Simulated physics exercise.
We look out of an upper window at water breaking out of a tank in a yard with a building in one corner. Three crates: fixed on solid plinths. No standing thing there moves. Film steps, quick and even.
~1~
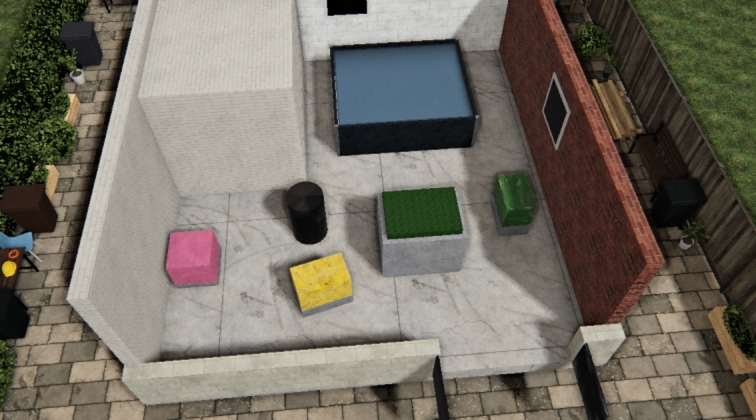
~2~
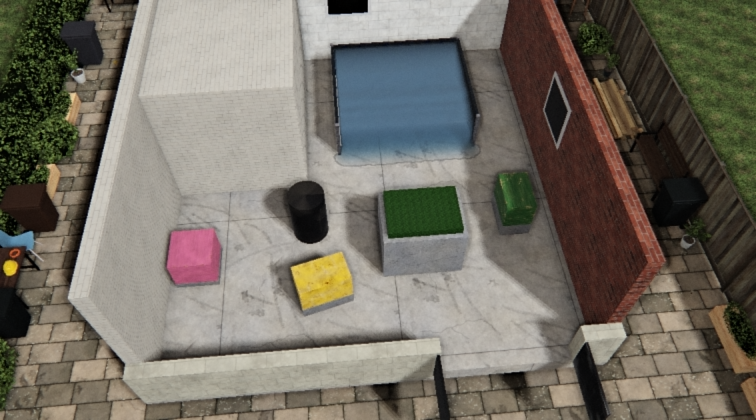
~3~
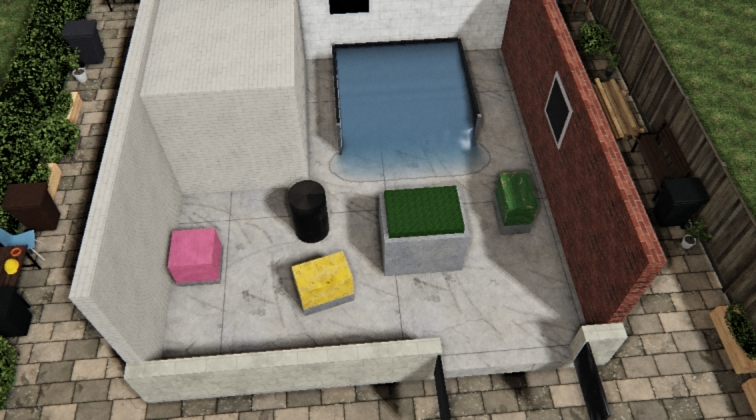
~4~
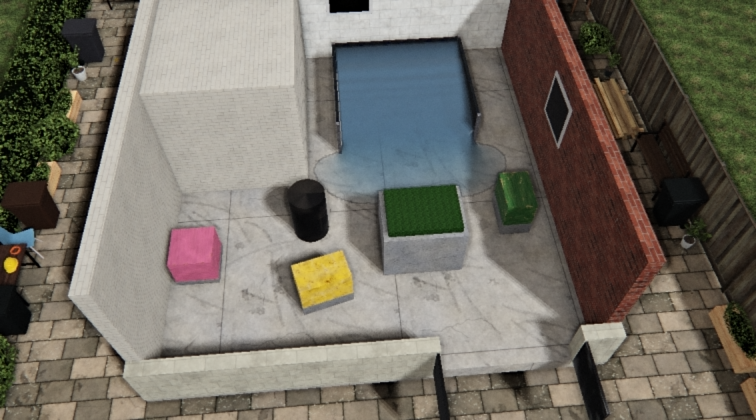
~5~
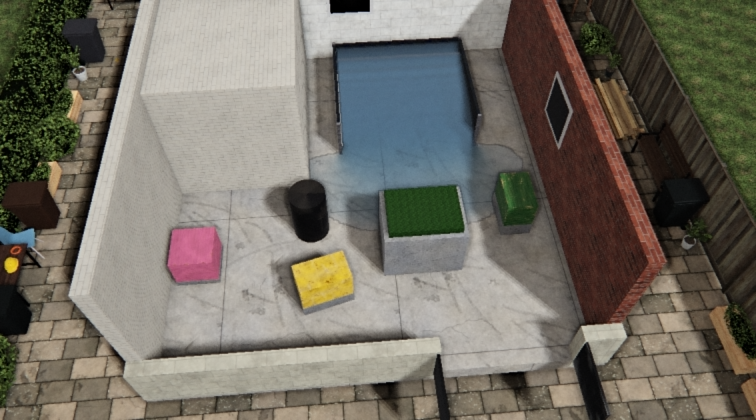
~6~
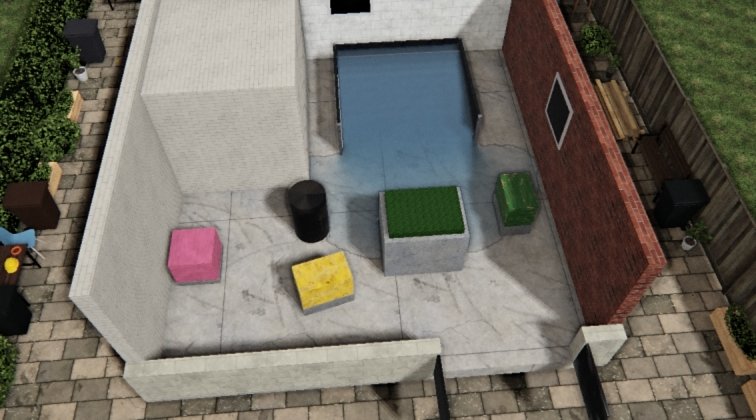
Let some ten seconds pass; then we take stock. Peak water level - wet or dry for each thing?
The pink crate is not missed by the water this time, the green crate is not missed by the water this time, the yellow crate is not missed by the water this time.
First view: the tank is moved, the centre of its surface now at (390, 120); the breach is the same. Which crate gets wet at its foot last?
It is the pink-painted one.
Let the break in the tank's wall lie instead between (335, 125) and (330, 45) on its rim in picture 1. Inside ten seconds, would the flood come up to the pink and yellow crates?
First the pink crate: It is hit; then the yellow crate: It is left alone.
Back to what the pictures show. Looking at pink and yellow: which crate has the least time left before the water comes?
The crate marked yellow comes first.
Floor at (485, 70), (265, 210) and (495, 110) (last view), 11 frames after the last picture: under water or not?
First spared, second inundated, third spared.
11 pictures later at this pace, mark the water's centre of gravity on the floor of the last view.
I'd place it roughly at (409, 178).
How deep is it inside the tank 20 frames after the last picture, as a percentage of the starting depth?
I'd say around 18 per cent.
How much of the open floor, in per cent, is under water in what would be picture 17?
Roughly 65 percent, I'd say.
A moment on, water covers 40 % of the floor; the pink crate not reached, the green crate water round its plinth, the yellow crate water round its plinth.
Next, water covers 65 % of the floor; the pink crate water round its plinth, the green crate water round its plinth, the yellow crate water round its plinth.
Then, water covers 85 % of the floor; the pink crate water round its plinth, the green crate water round its plinth, the yellow crate water round its plinth.
Later, water covers 100 % of the floor; the pink crate water round its plinth, the green crate water round its plinth, the yellow crate water round its plinth.
In the end, water covers 100 % of the floor; the pink crate was topped, the green crate was topped, the yellow crate was topped.
